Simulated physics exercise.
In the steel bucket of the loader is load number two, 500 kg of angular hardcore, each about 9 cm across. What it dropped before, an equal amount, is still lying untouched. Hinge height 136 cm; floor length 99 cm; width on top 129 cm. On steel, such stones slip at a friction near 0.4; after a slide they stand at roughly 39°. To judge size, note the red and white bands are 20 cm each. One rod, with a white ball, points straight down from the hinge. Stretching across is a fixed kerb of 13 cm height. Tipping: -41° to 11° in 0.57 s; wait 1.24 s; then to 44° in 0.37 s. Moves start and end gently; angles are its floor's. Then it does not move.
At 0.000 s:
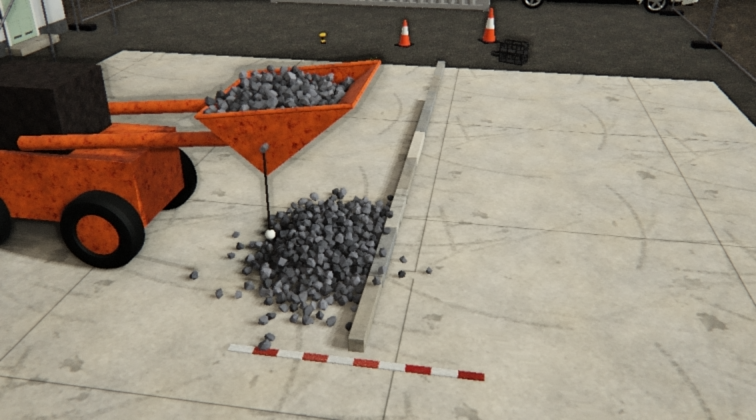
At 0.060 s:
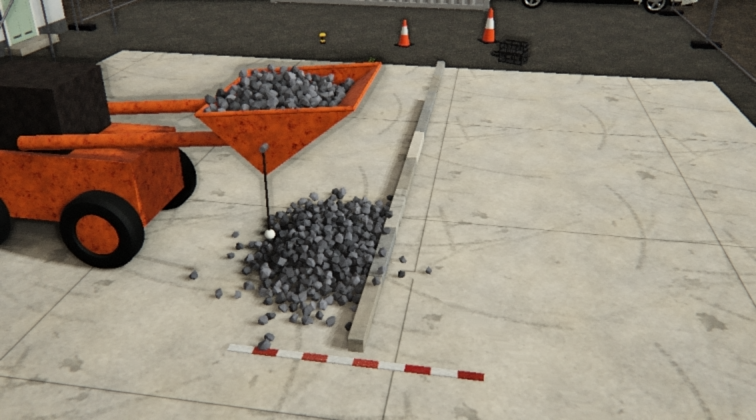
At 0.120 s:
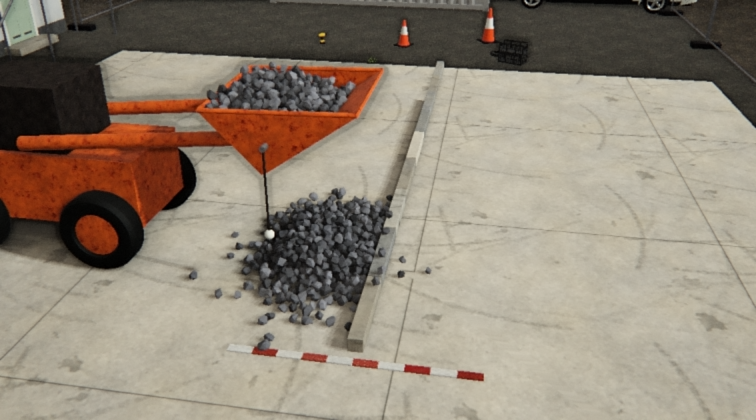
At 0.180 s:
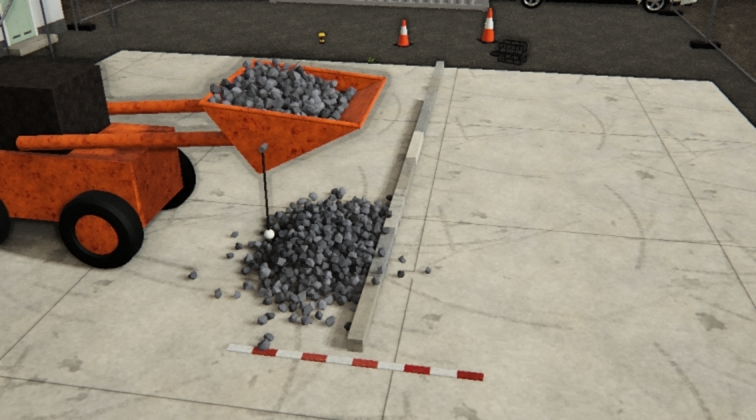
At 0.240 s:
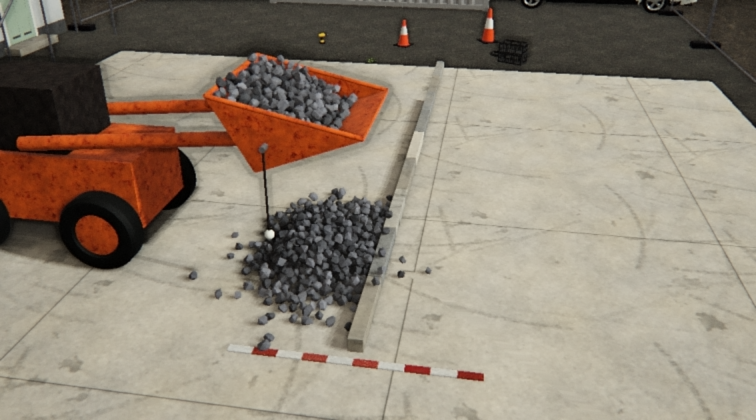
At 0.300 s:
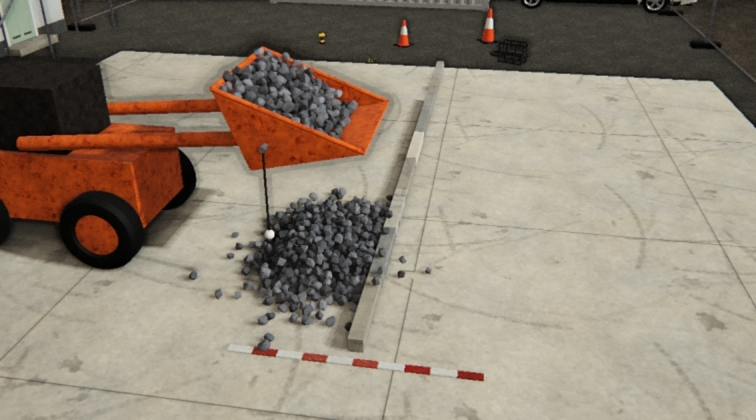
An orange loader stands at the left of a pale concrete yard, seen from above by a still camera, with traffic cones and fencing along the dark ground behind. Its raised orange bucket, full of grey stones, hangs near a stone heap beside a long pale kerb and a red-and-white strip. The bucket gradually tilts forward, its front edge lowering as the stones shift with it.
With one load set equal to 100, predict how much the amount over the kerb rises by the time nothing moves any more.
It rises by roughly 54 percent.
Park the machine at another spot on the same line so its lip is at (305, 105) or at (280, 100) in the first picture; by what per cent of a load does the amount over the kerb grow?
I'd guess close to 10 per cent first and close to 0 per cent second.
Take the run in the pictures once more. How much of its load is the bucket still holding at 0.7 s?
100 %.
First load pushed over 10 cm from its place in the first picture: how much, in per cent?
Estimate: 0 %, roughly.
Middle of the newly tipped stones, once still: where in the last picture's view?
In the last view, about pixel (395, 246).
After 0.4 s the floor is at 3°; in per cent of one load, 100 in the bucket, 99 on this side of the kerb, 1 over the kerb; the foremost stones are at (394, 256).
After 0.7 s the floor is at 11°; in per cent of one load, 100 in the bucket, 99 on this side of the kerb, 1 over the kerb; the foremost stones are at (394, 256).
After 2.6 s the floor is at 44°; in per cent of one load, 26 in the bucket, 158 on this side of the kerb, 16 over the kerb; the foremost stones are at (464, 270).
After 5.5 s the floor is at 44°; in per cent of one load, 0 in the bucket, 146 on this side of the kerb, 54 over the kerb; the foremost stones are at (503, 265). Net gain over the kerb, 54.
